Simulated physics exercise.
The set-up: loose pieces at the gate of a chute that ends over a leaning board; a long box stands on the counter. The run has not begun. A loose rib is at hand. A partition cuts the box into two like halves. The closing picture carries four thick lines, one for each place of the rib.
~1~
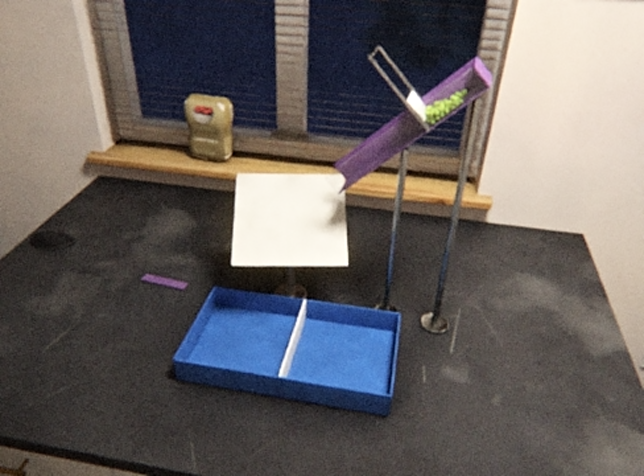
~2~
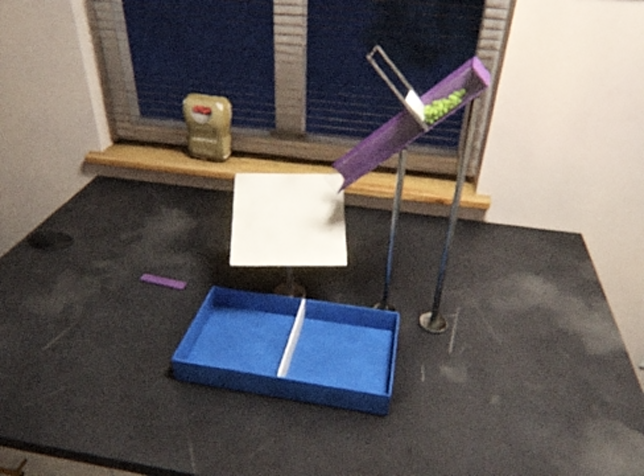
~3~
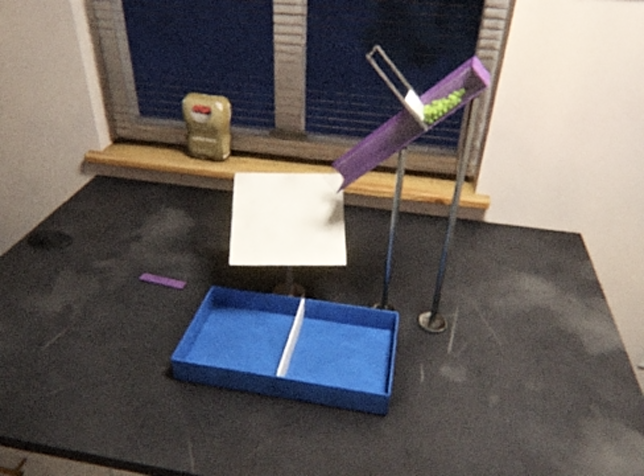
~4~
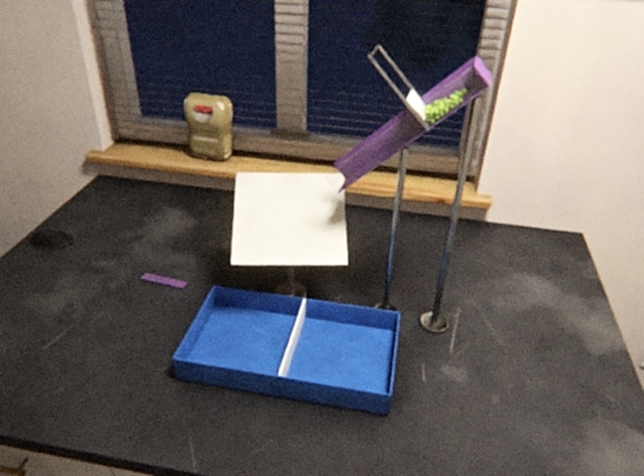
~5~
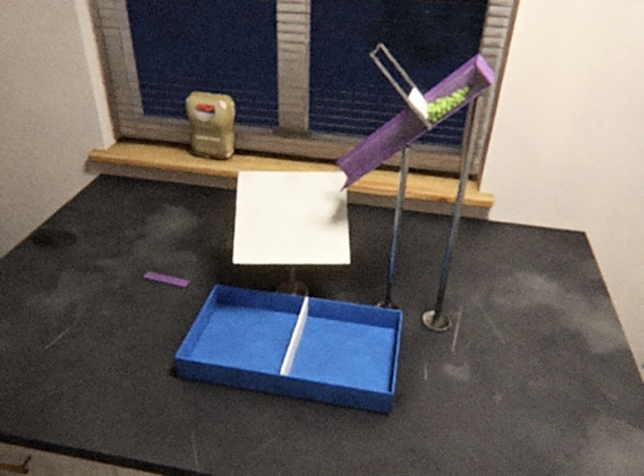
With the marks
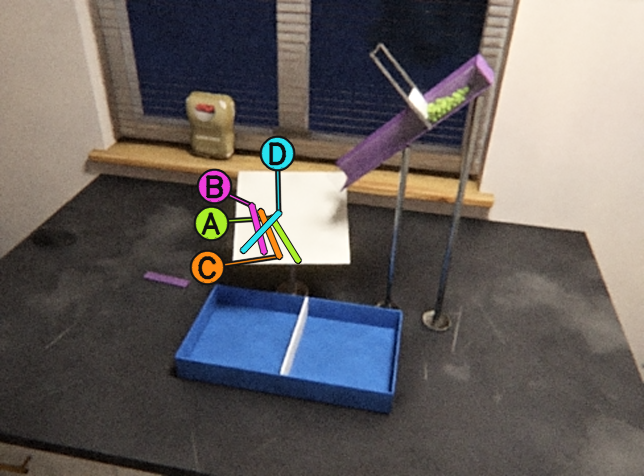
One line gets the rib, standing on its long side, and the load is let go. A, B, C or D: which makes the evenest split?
Take C.
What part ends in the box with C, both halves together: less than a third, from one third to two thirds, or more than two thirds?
It is more than two thirds.
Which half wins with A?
The right half.
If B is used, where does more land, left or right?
More lands on the left.
On the marked copy, line A from (271, 218) to (298, 260); line B from (251, 205) to (264, 251); line C from (260, 211) to (279, 256); line D from (278, 213) to (243, 250).
For line A, of what is caught, about a quarter in the left half, most in the right.
For line B, of what is caught, most in the left half, a small part in the right.
For line C, of what is caught, about half in the left half, about half in the right.
For line D, of what is caught, most in the left half, a small part in the right.
